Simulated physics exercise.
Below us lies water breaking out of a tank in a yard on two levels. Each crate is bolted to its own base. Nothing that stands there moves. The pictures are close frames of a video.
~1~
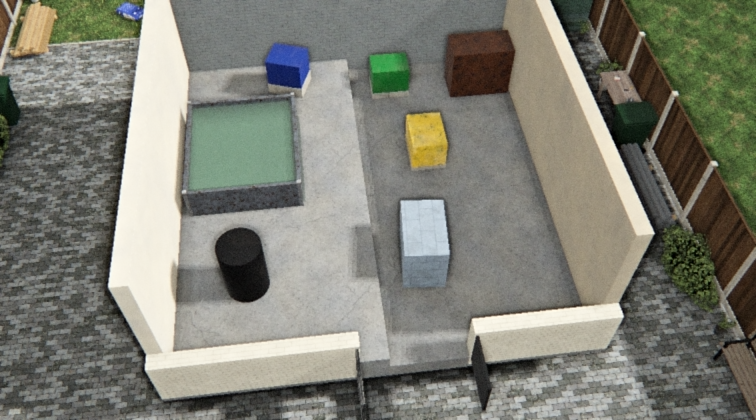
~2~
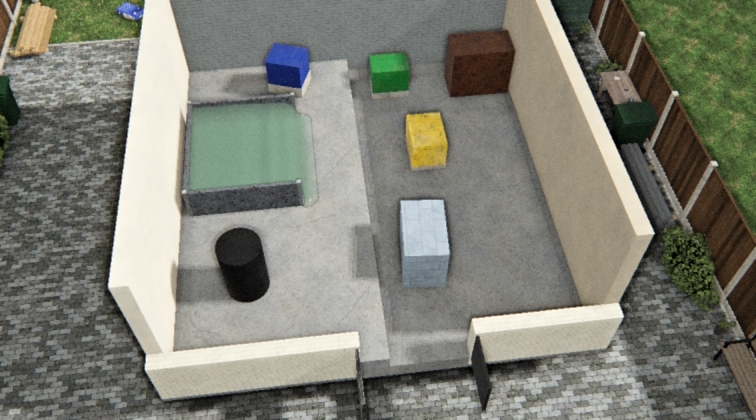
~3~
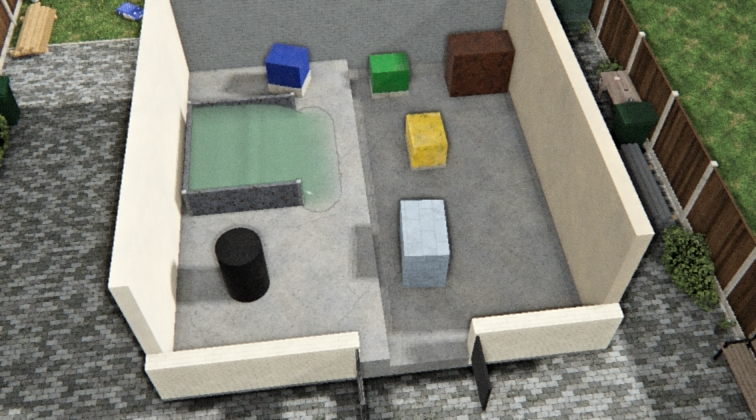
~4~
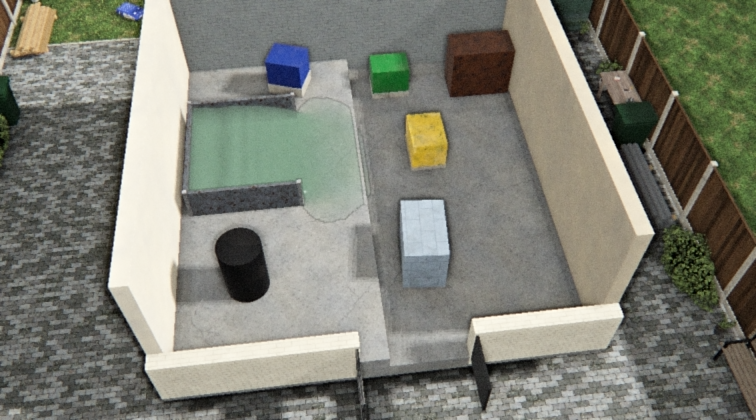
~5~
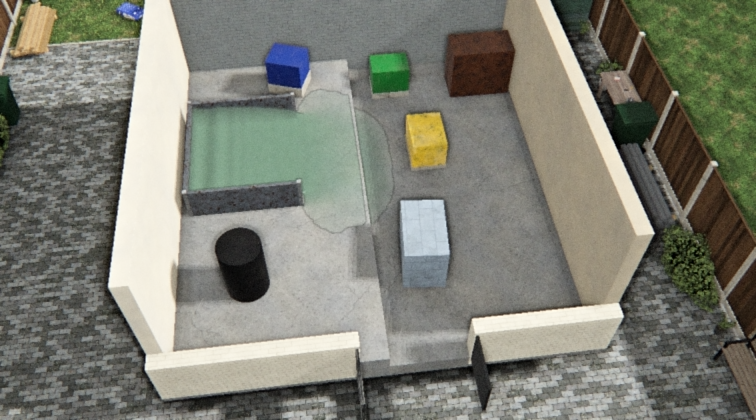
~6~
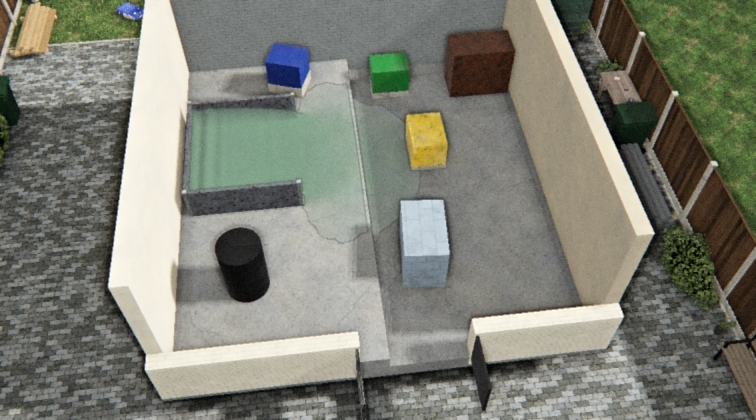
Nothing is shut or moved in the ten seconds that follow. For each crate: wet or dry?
In the end: The yellow crate is soaked; the blue crate keeps dry; the green crate is soaked.
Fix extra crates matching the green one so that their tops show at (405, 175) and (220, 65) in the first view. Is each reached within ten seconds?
In turn: Takes water, stays dry.
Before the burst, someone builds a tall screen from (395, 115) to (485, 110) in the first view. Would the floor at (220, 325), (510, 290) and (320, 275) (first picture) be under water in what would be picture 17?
As listed: Dry, not flooded, free of water.
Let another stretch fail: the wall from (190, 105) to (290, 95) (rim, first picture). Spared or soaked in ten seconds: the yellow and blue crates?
My reading: Yellow takes water, blue takes water.
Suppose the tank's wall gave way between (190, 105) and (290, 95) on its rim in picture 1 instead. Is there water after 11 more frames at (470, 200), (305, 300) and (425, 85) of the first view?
In that order: Dry, no water, not flooded.
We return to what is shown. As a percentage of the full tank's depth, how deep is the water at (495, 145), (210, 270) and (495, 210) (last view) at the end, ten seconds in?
About 12, 0 and 12 per cent.
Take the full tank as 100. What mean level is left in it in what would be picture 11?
Roughly 52 per cent.
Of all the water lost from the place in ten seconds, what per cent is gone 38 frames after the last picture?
Some 25 per cent.
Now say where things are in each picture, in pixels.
The first picture shows the water tank at (242, 144) is whole and still.
In the second picture, the front is at (302, 116), out from the gap at (296, 152).
In the third picture, water pours out at (296, 153) and has run to (314, 110).
In the fourth picture, water pours out at (296, 154) and has run to (335, 104).
In the fifth picture, the front is at (370, 119), out from the gap at (296, 154).
In the sixth picture, the front is at a hidden place, out from the gap at (296, 154).
A moment on, water covers 35 % of the floor; the yellow crate water round its plinth, the blue crate water round its plinth, the green crate water round its plinth.
Next, water covers 45 % of the floor; the yellow crate water round its plinth, the blue crate water round its plinth, the green crate water round its plinth.
Then, water covers 60 % of the floor; the yellow crate water round its plinth, the blue crate water round its plinth, the green crate water round its plinth.
Later, water covers 65 % of the floor; the yellow crate water round its plinth, the blue crate water round its plinth, the green crate water round its plinth.
In the end, water covers 60 % of the floor; the yellow crate was topped, the blue crate stayed above the water, the green crate was topped.
